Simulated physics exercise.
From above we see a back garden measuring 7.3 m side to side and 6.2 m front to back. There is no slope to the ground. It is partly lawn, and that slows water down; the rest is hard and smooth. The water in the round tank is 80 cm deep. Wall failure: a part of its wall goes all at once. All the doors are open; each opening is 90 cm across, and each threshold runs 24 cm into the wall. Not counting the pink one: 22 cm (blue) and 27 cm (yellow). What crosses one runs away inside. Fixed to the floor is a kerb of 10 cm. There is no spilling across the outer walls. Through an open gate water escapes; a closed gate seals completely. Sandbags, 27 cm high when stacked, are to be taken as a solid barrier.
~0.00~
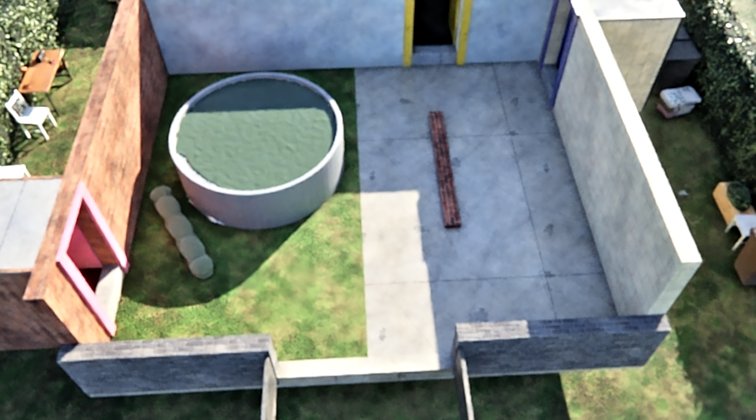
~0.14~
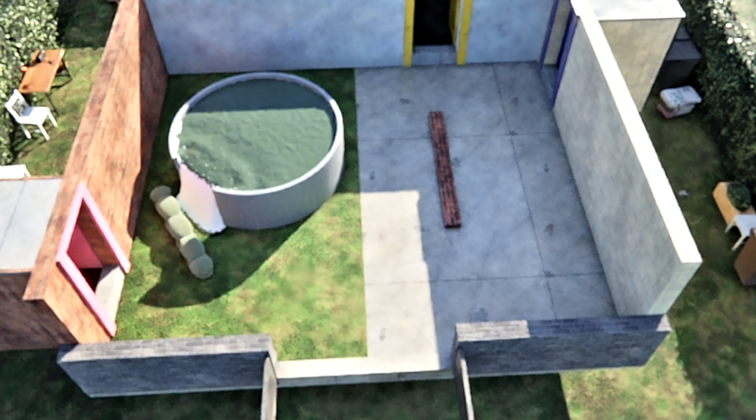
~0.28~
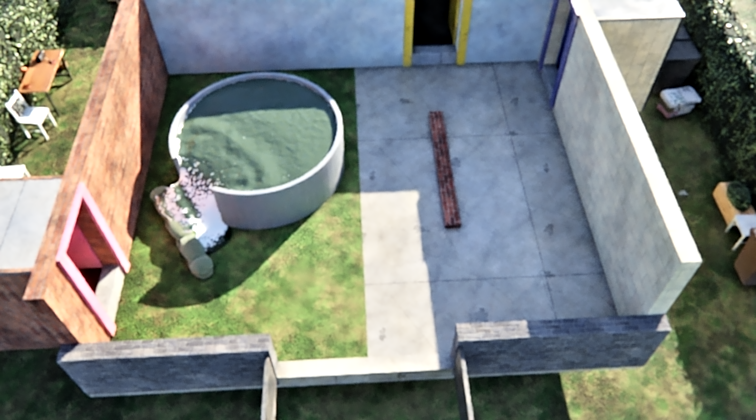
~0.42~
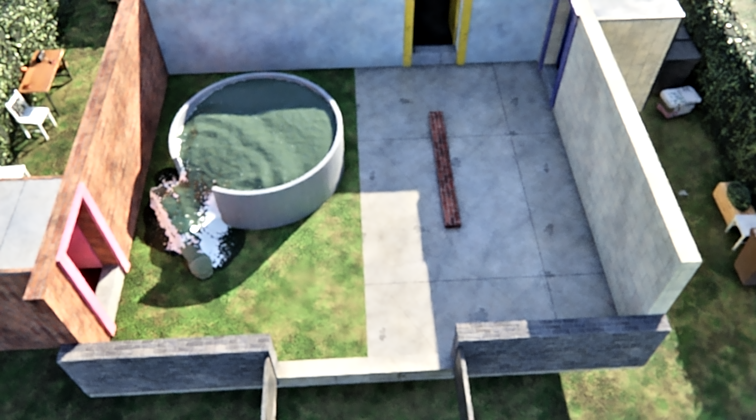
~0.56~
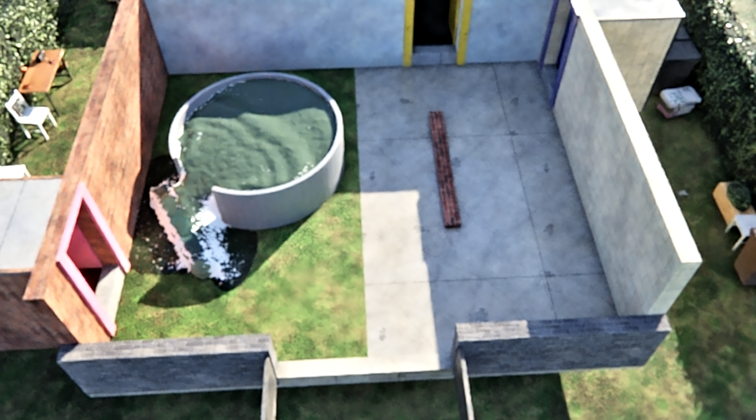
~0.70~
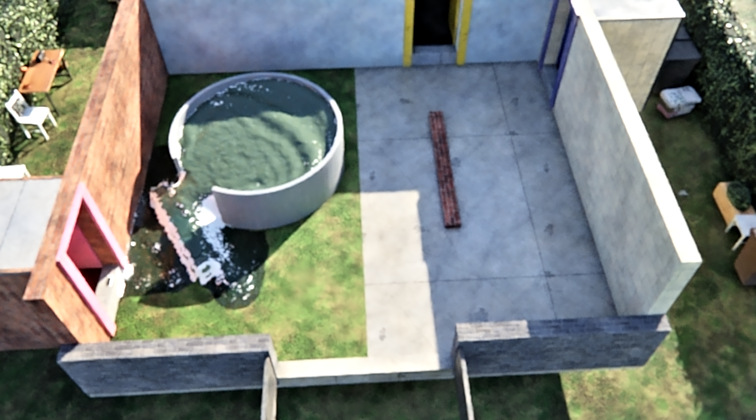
In this clip, a round tank of still water stands on a walled garden's lawn until part of its wall opens at the lower left, and water pours out over a row of rounded shrubs, spreading across the grass toward the pink-framed door.
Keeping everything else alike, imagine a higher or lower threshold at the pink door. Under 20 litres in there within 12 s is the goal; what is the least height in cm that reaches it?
Close to 13 cm is just enough.
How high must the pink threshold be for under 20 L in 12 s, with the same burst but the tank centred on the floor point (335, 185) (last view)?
About 21 cm.
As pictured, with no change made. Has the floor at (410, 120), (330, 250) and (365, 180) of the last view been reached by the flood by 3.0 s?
Untouched; soaked; untouched.
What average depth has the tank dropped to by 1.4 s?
Average depth: Approx. 63 cm.
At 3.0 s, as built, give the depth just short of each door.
In cm - blue: 0, pink: 14, yellow: 0.
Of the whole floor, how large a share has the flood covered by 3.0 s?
Around 45 per cent of the floor.
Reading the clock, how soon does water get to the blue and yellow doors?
Arrival times - blue 8.0 seconds, yellow 7.0 seconds.
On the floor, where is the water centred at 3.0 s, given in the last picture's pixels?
The balance point sits at roughly (245, 197).
After 1.4 s water covers 20 % of the floor, deepest (66 cm) near (183, 213); 18 cm at the pink door, 0 litres in over its 27 cm threshold.
After 3.0 s water covers 45 % of the floor, deepest (48 cm) near (183, 213); 14 cm at the pink door, 0 litres in over its 27 cm threshold.
After 12.0 s water covers 95 % of the floor, deepest (21 cm) near (183, 213); 8 cm at the pink door, 0 litres in over its 27 cm threshold.
At the pink door as built, the water arrived by 0.8 s and peaked near 19 cm at 1.8 s.
With a threshold of 11.5 cm, 34 litres would have come in within the 12 s; with 14 cm, 13 litres. So under 20 litres takes about 13 cm.
